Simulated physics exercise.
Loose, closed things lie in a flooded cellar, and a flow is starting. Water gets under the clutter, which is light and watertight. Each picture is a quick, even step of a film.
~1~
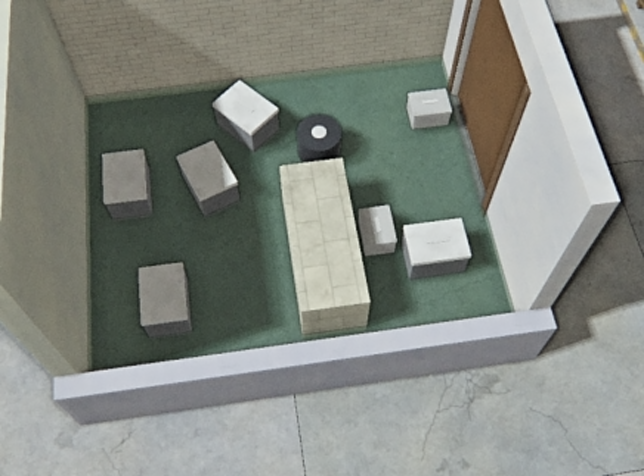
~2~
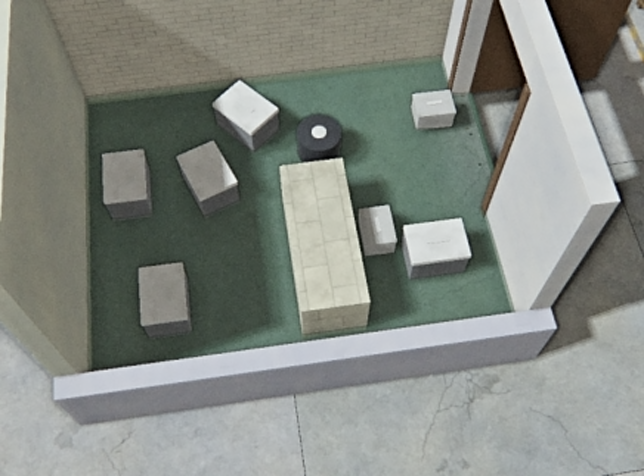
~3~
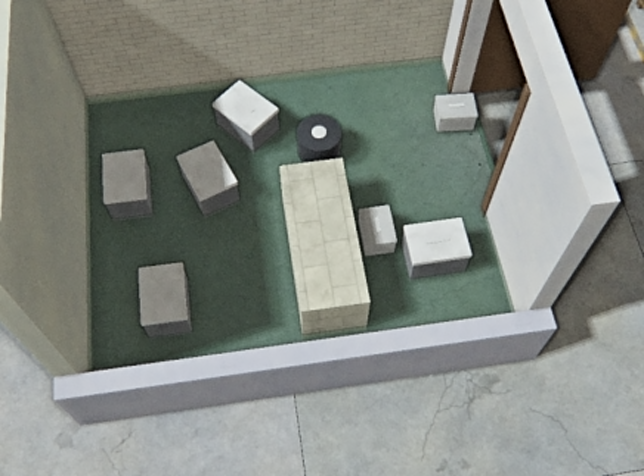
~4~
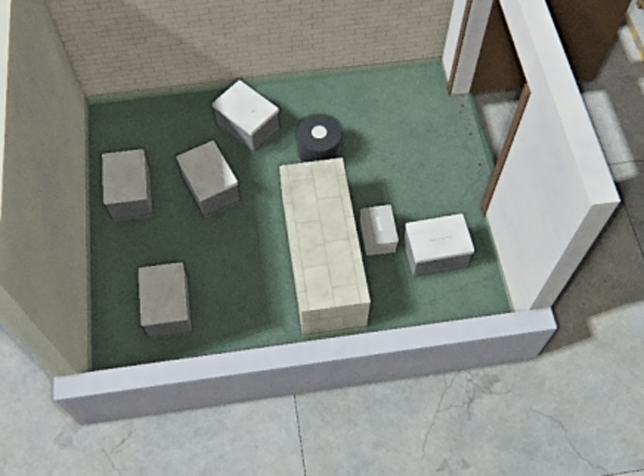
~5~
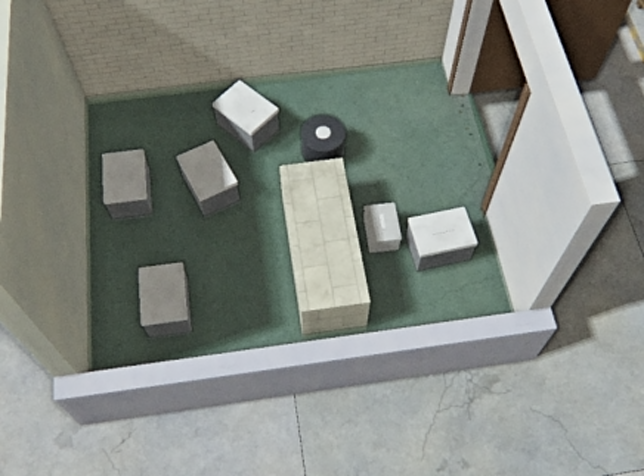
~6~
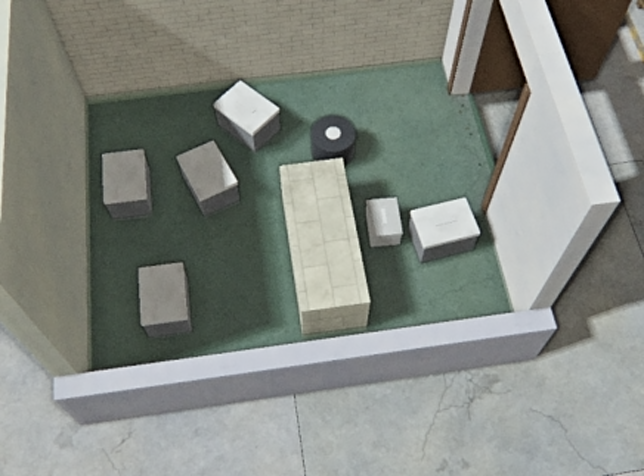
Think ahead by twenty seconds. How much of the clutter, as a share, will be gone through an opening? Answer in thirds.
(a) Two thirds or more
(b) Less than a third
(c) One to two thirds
(a) Two thirds or more.
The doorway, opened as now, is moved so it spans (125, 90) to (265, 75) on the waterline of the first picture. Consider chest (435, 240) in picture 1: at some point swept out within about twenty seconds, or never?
Answer: No.
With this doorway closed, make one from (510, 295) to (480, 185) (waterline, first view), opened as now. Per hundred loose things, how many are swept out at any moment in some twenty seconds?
80 %.
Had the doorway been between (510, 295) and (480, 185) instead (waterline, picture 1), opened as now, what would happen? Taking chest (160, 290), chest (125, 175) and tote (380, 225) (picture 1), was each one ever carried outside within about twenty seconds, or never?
Answer, item by item: Not lost, not lost, lost.
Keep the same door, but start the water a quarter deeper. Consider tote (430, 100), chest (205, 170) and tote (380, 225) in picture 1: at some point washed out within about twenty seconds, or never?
For the three, in the order given: Leaves the room, leaves the room and leaves the room.
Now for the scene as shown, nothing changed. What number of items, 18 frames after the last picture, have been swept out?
The count is 4.
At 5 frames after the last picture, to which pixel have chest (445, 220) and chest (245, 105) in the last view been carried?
The tops should be near (465, 170) and near (299, 96).
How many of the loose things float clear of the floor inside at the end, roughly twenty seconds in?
That number is 0.
A moment on, 1 of 8 are out; 7 afloat.
Next, 4 of 8 are out; 4 afloat.
Later, 6 of 8 are out; 1 afloat.
In the end, 6 of 8 are out; 0 afloat.
